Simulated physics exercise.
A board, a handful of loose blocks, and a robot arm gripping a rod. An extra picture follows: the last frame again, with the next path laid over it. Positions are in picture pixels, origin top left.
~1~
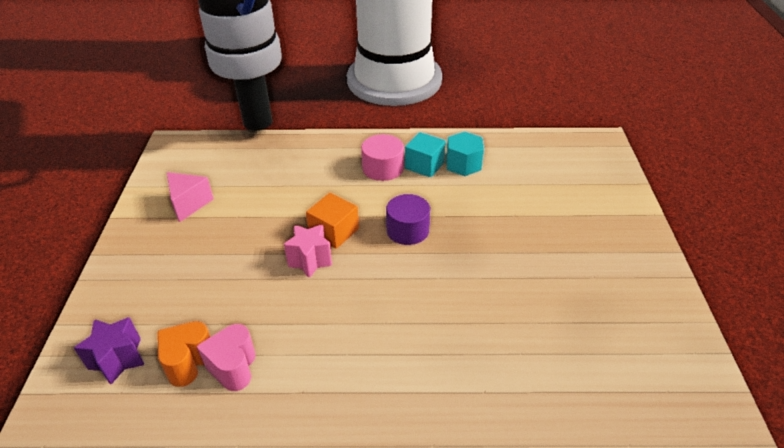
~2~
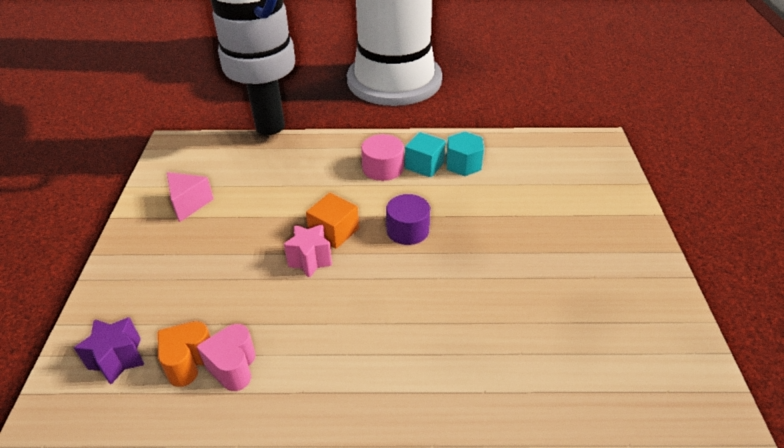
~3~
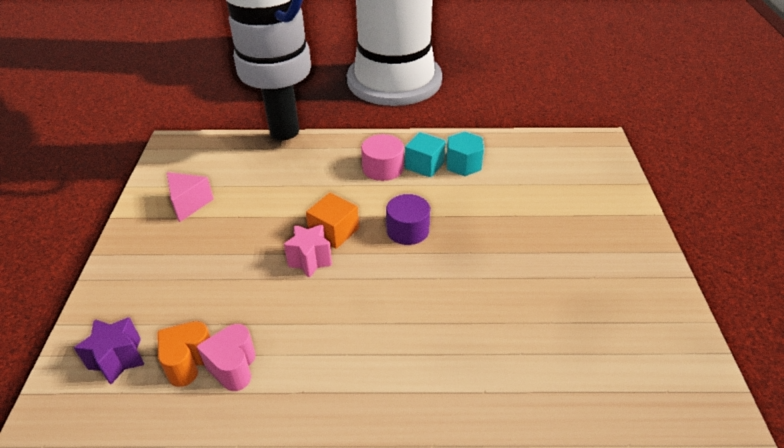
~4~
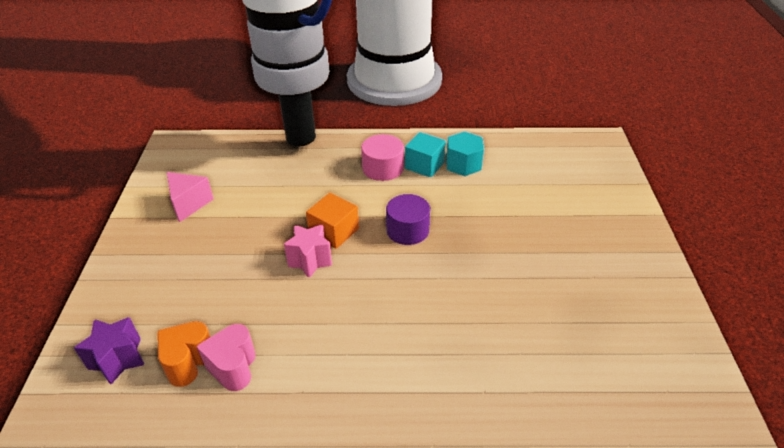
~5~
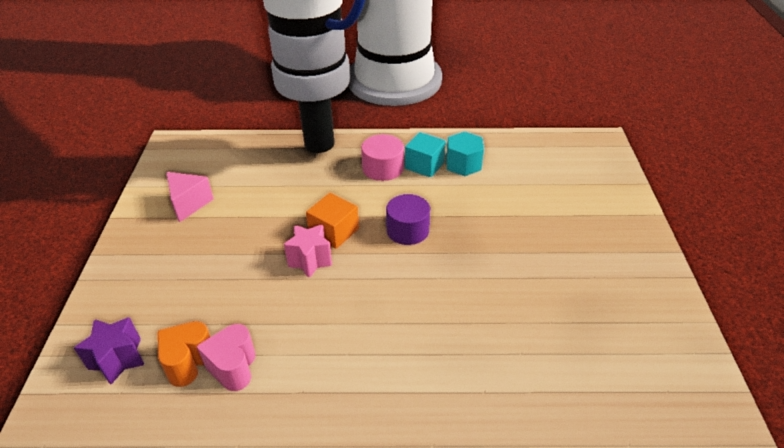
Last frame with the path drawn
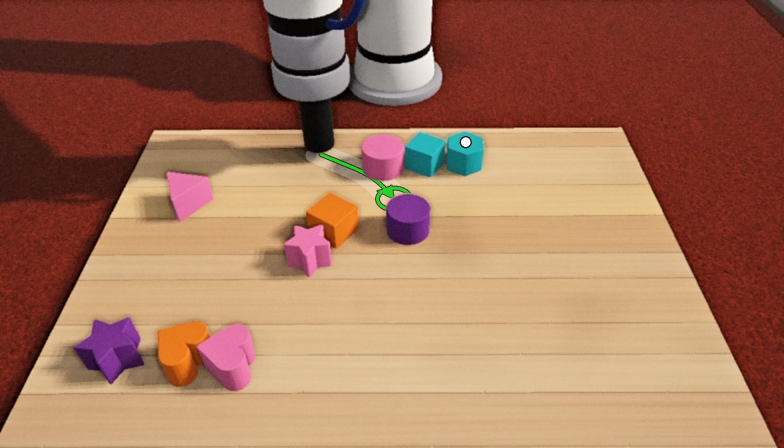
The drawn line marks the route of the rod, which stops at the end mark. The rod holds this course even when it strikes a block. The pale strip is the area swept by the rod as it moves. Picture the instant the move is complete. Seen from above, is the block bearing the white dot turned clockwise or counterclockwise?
Clockwise from above.
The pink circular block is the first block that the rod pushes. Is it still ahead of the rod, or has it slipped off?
It is no longer ahead.
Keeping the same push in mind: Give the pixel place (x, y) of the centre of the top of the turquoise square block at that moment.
That would be at about pixel (446, 144).
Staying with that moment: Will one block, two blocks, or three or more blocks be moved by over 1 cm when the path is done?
Answer: Three or more.
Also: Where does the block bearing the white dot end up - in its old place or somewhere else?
It is shifted.
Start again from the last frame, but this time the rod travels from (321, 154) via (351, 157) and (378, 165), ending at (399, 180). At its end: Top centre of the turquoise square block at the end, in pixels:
By then it is at (441, 149).
The line goes from (321, 154) via (362, 172), ending at (394, 199); the dot is on the turquoise six-sided block.
What follows on the original path. One third of the way, rod (349, 156); nothing pushed yet.
Two thirds of the way, rod (374, 169); pink circular block (412, 158); turquoise square block (442, 144), turned 55° anticlockwise; turquoise six-sided block (478, 140), turned 15° clockwise.
At the end, rod (394, 189); pink circular block (430, 167); purple circular block unmoved; turquoise square block (446, 144), turned 70° anticlockwise; turquoise six-sided block (481, 138), turned 20° clockwise.
